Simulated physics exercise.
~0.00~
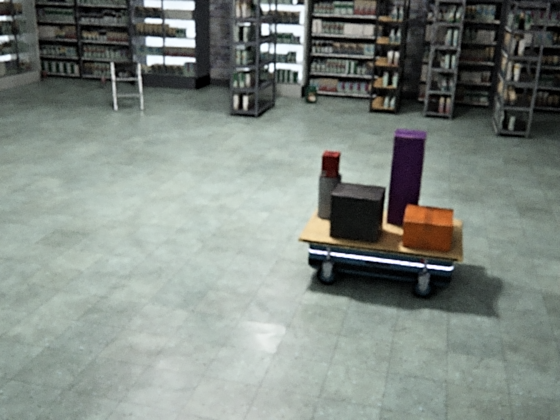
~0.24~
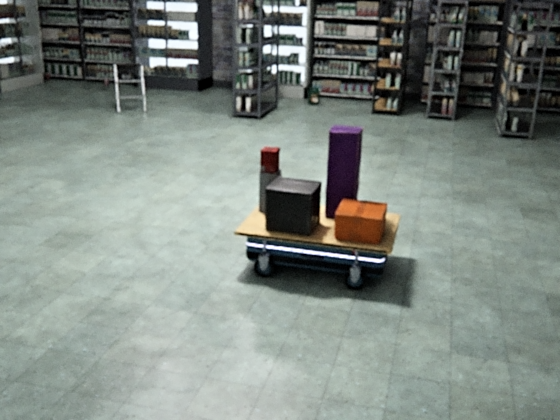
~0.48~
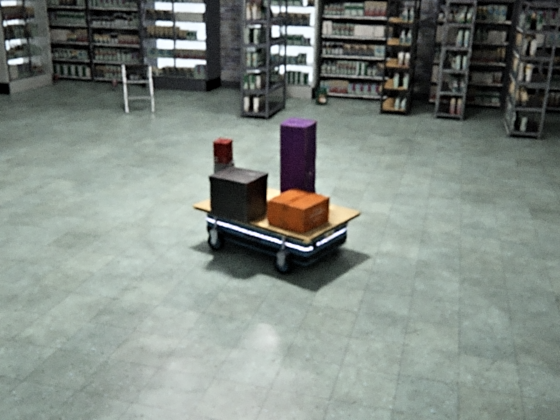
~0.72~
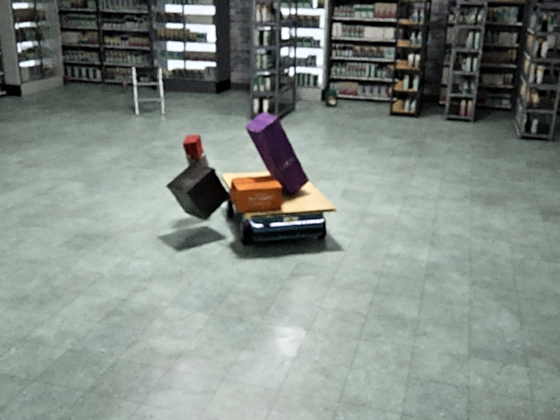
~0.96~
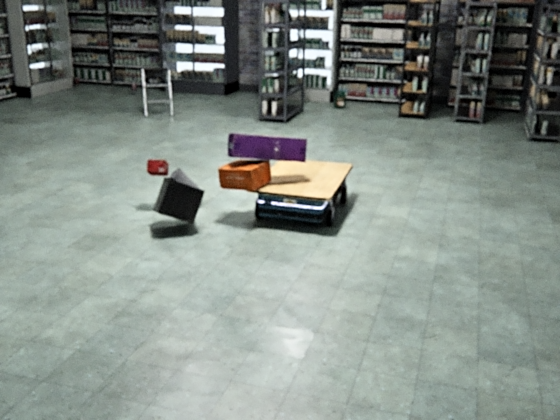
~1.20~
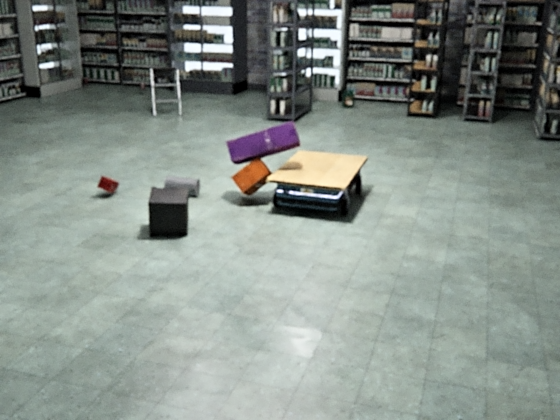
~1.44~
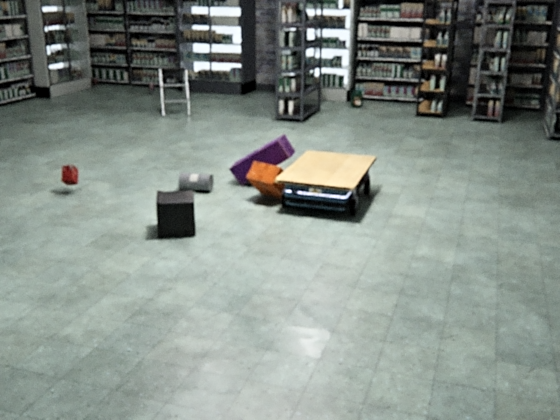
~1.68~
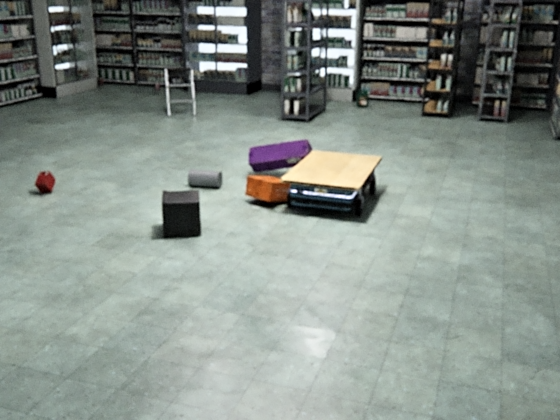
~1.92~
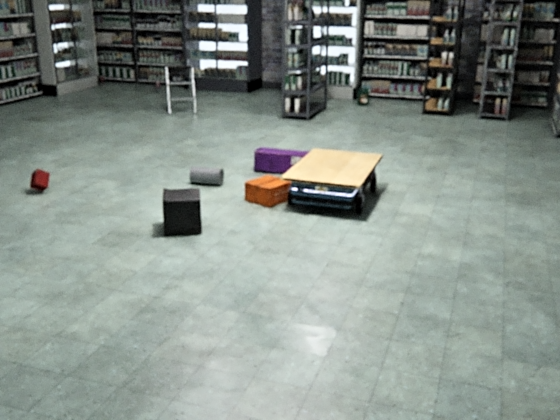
A low wheeled cart carrying five items on its flat wooden deck rolls leftward across a tiled floor, with shelves lining the background. It begins to turn sharply, and the black tote tips off the left side while the purple box leans over and the red box and grey canister fall away. The orange box slides off the edge next, and the purple box topples down with it. The red box tumbles farthest left. The cart stops with its deck empty, and all five items lie scattered on the floor to its left.
